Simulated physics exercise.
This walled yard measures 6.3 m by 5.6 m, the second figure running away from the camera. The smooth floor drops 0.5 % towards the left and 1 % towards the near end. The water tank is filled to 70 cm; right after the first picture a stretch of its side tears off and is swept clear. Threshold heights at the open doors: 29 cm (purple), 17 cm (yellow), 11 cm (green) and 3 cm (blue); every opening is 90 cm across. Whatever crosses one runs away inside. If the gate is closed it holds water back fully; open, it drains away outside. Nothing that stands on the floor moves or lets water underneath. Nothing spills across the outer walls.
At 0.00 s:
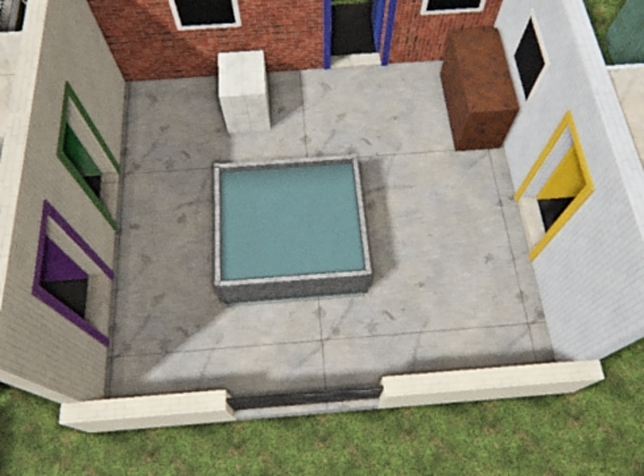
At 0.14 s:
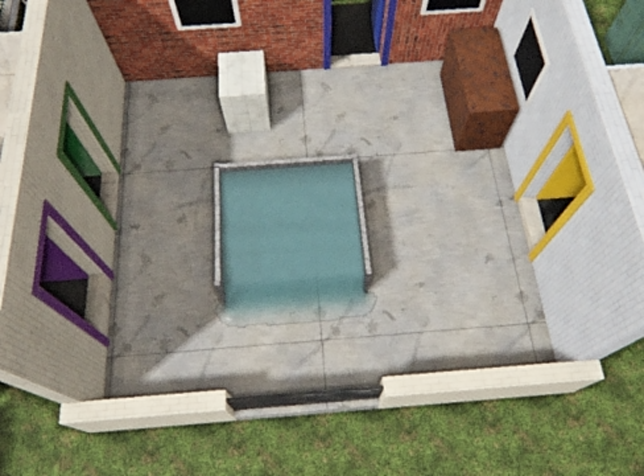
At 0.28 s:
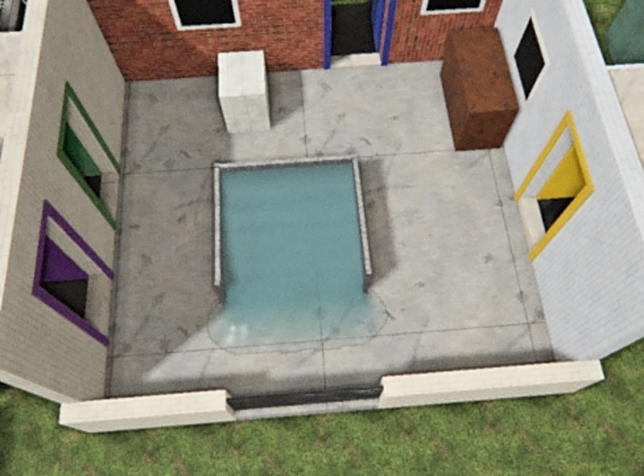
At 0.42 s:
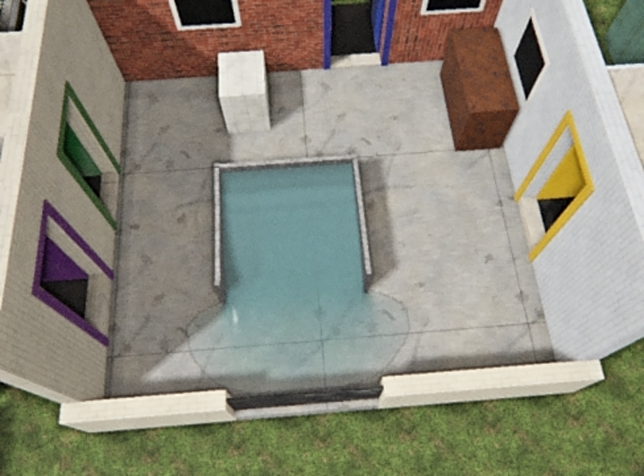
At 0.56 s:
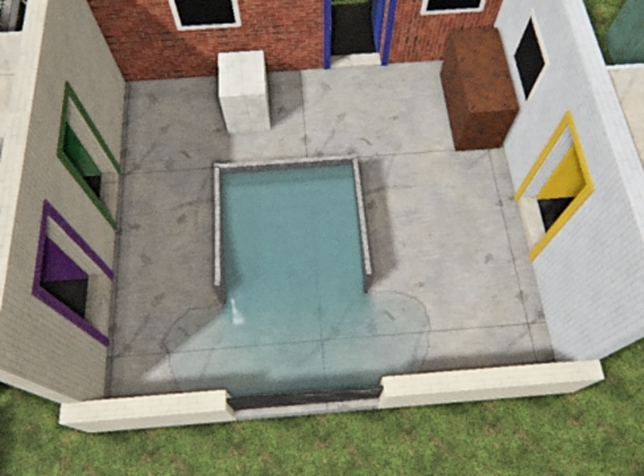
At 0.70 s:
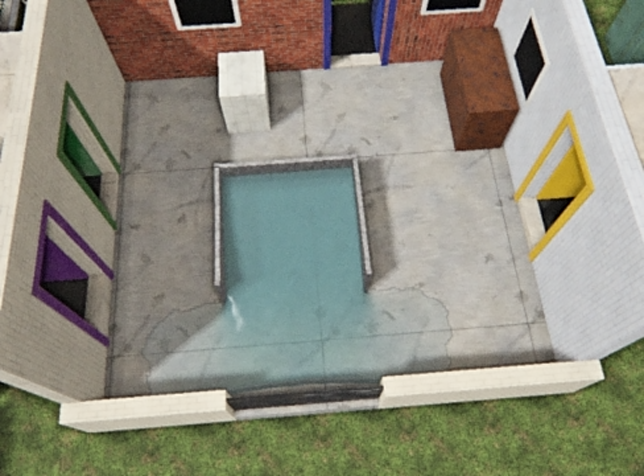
A walled yard with a smooth grey floor, seen from high above its near side by a still camera, has a square tank of blue-green water at its centre. A white block and a rusty brown box stand near the brick back wall, with purple and green openings left, yellow right, blue behind. The tank's near side vanishes and water pours towards the low front wall, spreading sideways.
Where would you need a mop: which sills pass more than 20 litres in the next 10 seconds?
Within that time: At the purple door it keeps below the limit; at the yellow door it keeps below the limit; at the green door it does not reach the limit; at the blue door it passes the limit.
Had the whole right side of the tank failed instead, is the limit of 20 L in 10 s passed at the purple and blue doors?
Then: Purple below, blue past it.
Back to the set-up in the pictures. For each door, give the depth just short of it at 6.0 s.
In cm: Purple 9, yellow 7, green 5, blue 10.
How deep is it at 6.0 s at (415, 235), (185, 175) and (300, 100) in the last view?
Roughly 4, 7 and 8 cm, in turn.
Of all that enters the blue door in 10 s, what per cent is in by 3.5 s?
About 0 per cent.
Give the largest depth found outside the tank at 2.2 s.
Up to some 47 cm.
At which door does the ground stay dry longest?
Last comes the blue one.
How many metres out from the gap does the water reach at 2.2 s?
About 3.8 m.
After 1.4 s water covers 20 % of the floor and is deepest (52 cm) near (299, 380); purple door not reached, yellow door not reached, green door not reached, blue door not reached.
After 2.2 s water covers 35 % of the floor and is deepest (47 cm) near (104, 410); purple door 21 cm at the sill, 0 L in, yellow door 2 cm at the sill, 0 L in, green door not reached, blue door not reached.
After 3.5 s water covers 65 % of the floor and is deepest (30 cm) near (504, 153); purple door 20 cm at the sill, 0 L in, yellow door 14 cm at the sill, 0 L in, green door 8 cm at the sill, 0 L in, blue door not reached.
After 6.0 s water covers 95 % of the floor and is deepest (17 cm) near (123, 125); purple door 9 cm at the sill, 0 L in, yellow door 7 cm at the sill, 0 L in, green door 5 cm at the sill, 0 L in, blue door 10 cm at the sill, 11 L in.
After 10.0 s water covers 100 % of the floor and is deepest (12 cm) near (109, 333); purple door 11 cm at the sill, 0 L in, yellow door 7 cm at the sill, 0 L in, green door 11 cm at the sill, 5 L in, blue door 6 cm at the sill, 37 L in.
